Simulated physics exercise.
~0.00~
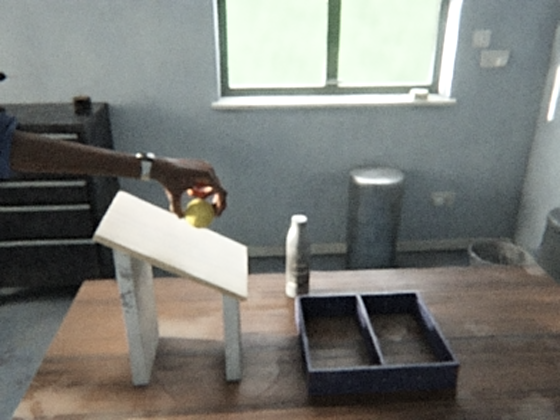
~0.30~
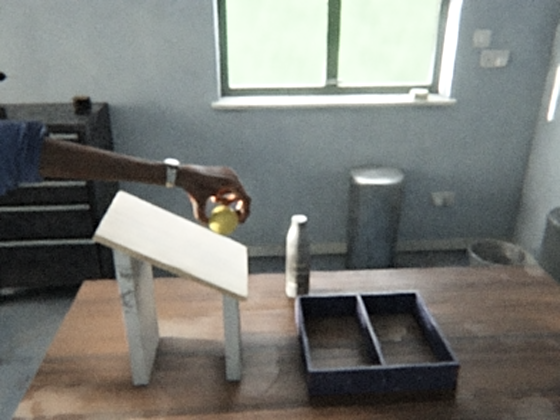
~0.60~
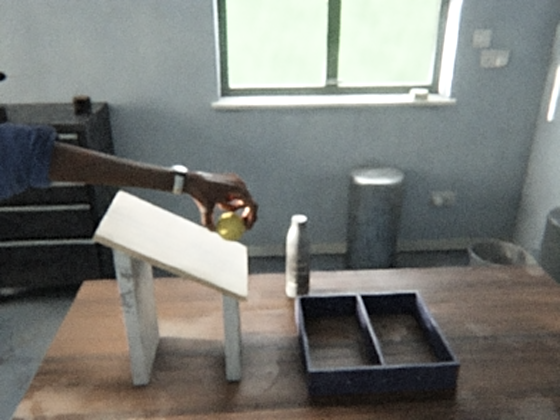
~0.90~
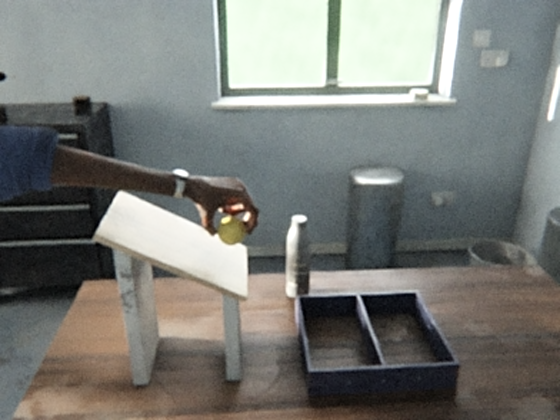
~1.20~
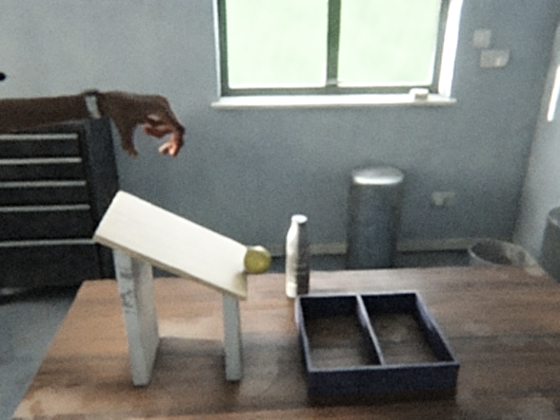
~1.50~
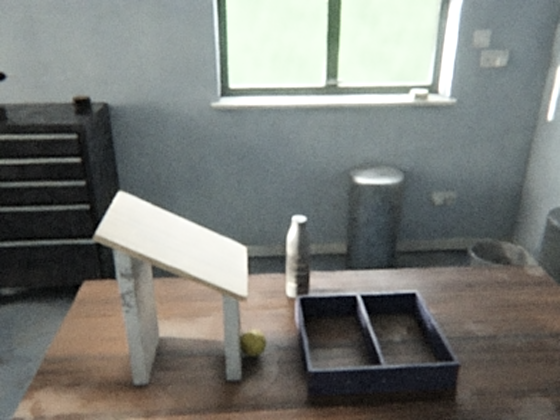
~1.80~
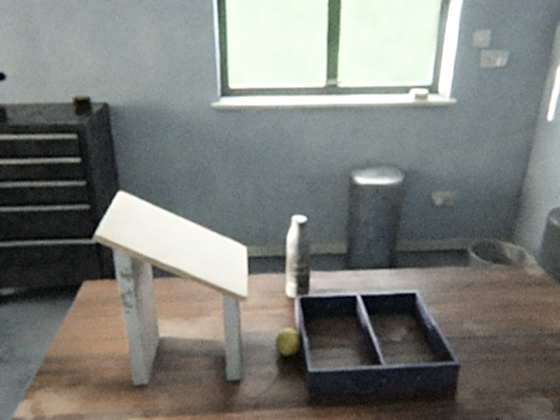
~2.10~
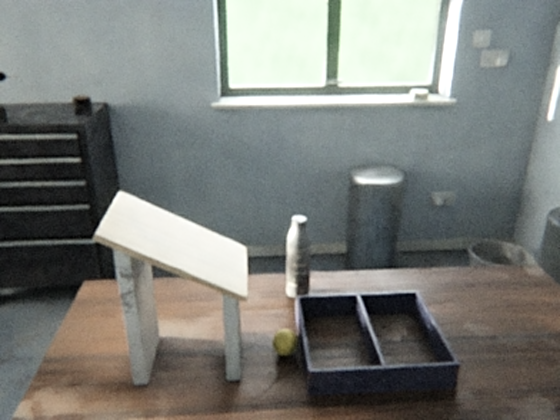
We see a hand hold a yellow lemon above a sloping white board, move it down toward the lower edge and release it; the lemon drops to the table, rolls right and rests outside the dark two-bay tray, near a grey bottle that stays standing.
